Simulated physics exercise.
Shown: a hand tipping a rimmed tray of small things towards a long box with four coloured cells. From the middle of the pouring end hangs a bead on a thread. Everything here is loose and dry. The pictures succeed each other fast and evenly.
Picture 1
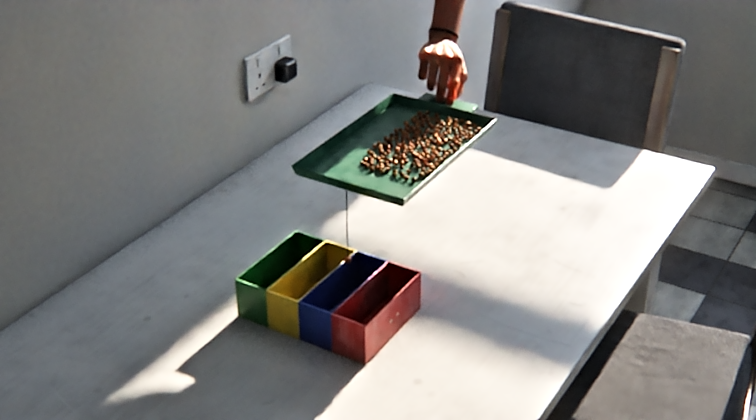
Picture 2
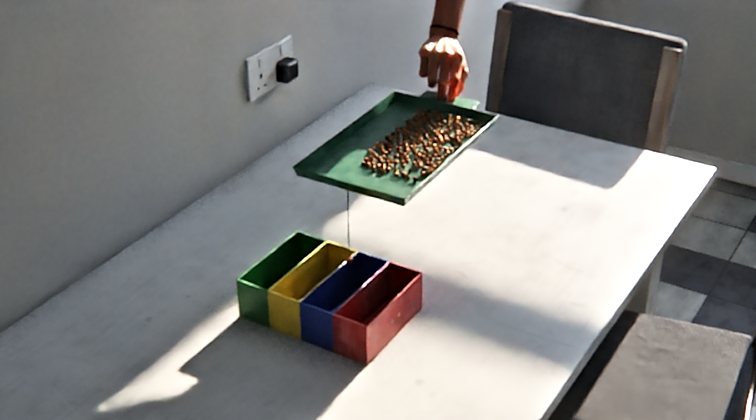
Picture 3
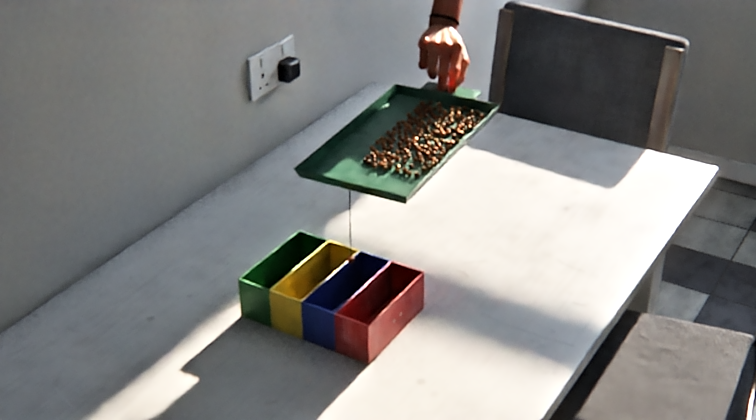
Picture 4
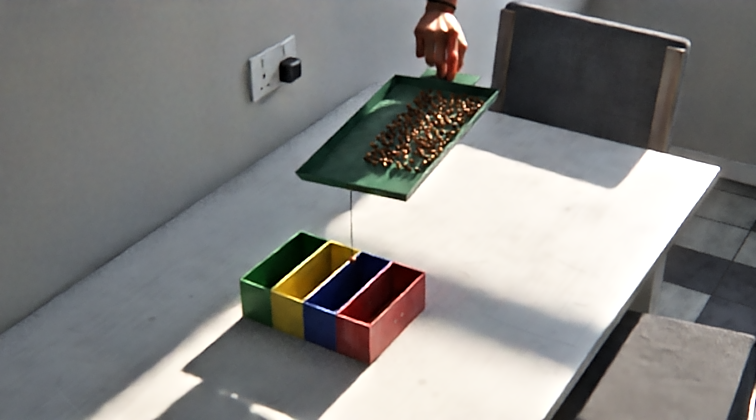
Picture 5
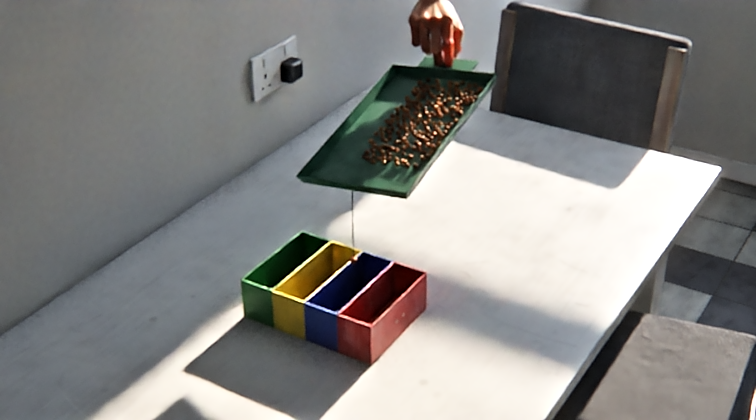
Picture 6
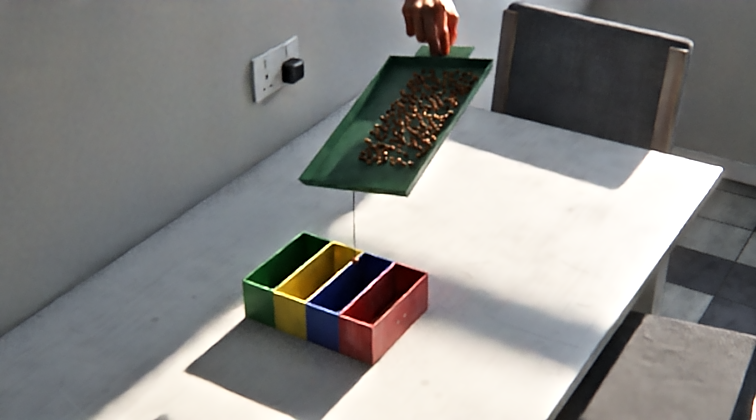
A hand raises the far end of a green tray of small brown balls above four coloured cells.
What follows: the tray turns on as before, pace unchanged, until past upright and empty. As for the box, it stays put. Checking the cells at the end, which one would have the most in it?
The green cell would have the most in it.
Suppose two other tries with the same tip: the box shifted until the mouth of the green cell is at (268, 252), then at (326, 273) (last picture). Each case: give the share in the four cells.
The first yields 100 per cent and the second 0 per cent.
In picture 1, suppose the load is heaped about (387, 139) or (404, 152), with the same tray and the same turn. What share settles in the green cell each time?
That would be 80 per cent, and then 70 per cent.
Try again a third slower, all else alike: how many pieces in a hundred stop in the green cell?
Roughly 80 in a hundred.
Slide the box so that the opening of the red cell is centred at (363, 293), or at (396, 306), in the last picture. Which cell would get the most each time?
Try 1 - the yellow one; try 2 - that green cell.
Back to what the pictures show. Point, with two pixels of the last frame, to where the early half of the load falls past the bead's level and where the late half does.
It goes through near (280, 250) first, then near (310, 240).
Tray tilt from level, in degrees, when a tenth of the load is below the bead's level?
At roughly 65°.
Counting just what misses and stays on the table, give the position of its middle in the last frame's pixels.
Roughly at (183, 306).
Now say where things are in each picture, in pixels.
The first frame shows corners of the pouring end at (296, 165) and (402, 197), level; middle of the load at (417, 144), cereal balls; bead on its thread at (348, 260); green cell at (252, 299); yellow cell at (283, 311); blue cell at (316, 323); red cell at (349, 335).
The second frame shows corners of the pouring end at (297, 166) and (404, 196), level; middle of the load at (418, 143).
The third frame shows corners of the pouring end at (299, 167) and (405, 194), tipped barely, lowest at the left corner; middle of the load at (420, 137).
The fourth frame shows corners of the pouring end at (299, 171) and (405, 192), tipped a little, lowest at the left corner; middle of the load at (420, 129).
The fifth frame shows corners of the pouring end at (301, 174) and (404, 190), tipped clearly, lowest at the left corner; middle of the load at (418, 122).
The sixth frame shows corners of the pouring end at (302, 177) and (404, 189), tipped clearly, lowest at the left corner; middle of the load at (413, 117), nearly all on the move; green cell at (259, 300); yellow cell at (290, 312); blue cell at (323, 324); red cell at (356, 336).
Soon after the last picture, tray tipped steeply; about half on the tray; a small part in the green cell; a stray few in the yellow cell; about half falling or outside the box.
A little later, tray tipped right over; a small part on the tray; most in the green cell; a small part in the yellow cell; a small part falling or outside the box.
Later still, tray tipped past a quarter turn; most in the green cell; a small part in the yellow cell; a small part falling or outside the box.
At rest, tray tipped past a quarter turn; most in the green cell; a small part in the yellow cell; none in the red cell; none in the blue cell; a small part outside the box.
